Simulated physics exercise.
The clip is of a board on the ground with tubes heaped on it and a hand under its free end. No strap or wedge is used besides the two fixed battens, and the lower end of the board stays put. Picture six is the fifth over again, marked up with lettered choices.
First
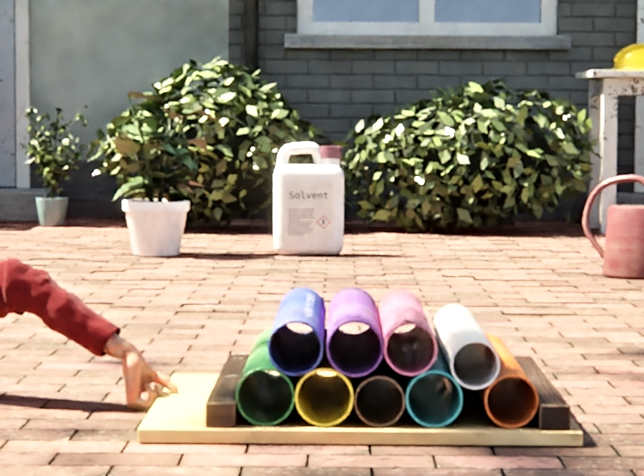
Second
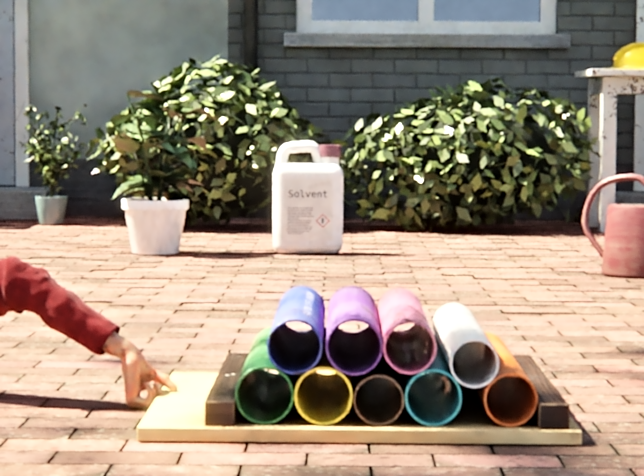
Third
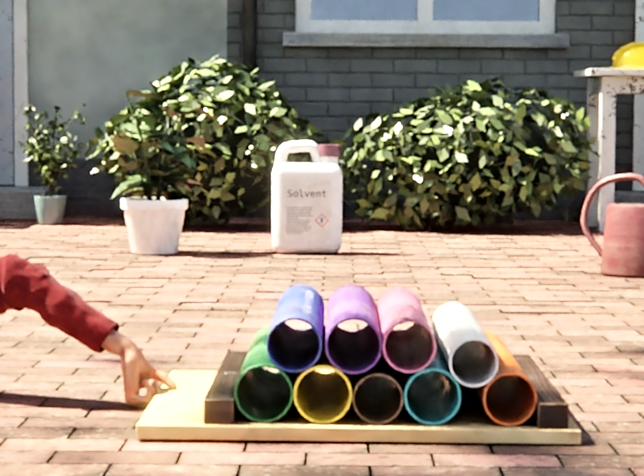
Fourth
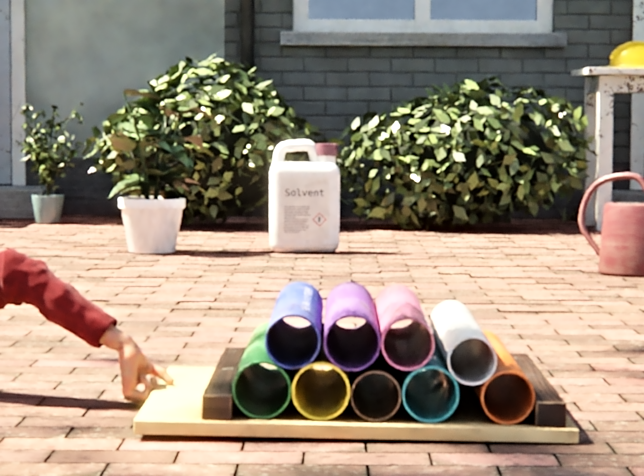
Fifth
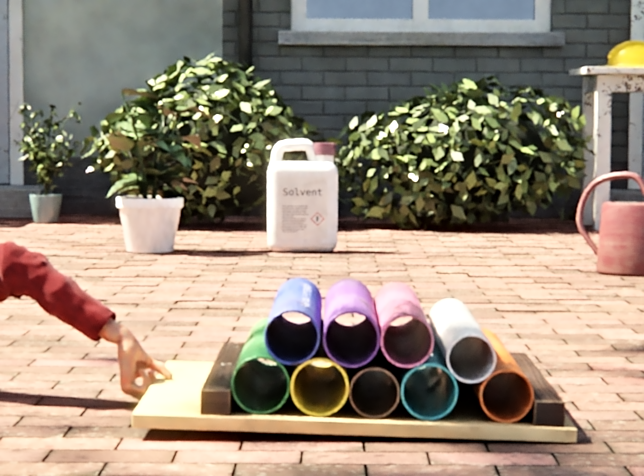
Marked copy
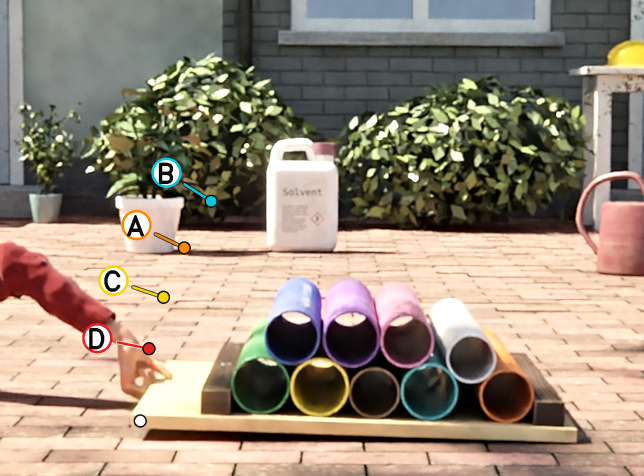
A hand in a red sleeve slightly raising the left end of a board stacked with colourful tubes on a brick patio.
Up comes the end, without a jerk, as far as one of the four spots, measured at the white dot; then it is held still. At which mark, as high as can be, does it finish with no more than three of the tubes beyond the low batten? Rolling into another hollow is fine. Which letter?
The last mark within the limit is A.
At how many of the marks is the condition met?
Three of them.
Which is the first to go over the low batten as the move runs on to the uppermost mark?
It is the white one.
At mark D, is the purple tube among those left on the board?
Yes.
On the marked copy, A at (184, 248); B at (211, 201); C at (164, 298); D at (149, 348); the white dot at (140, 421).
Following A. Soon after the start, board at 16°.
Later, board at 25°.
In the end, board at 25°, three over the low batten (white, purple, pink).
As for the rest, B four over the low batten (white, blue, purple, pink); C none over the low batten; D none over the low batten.
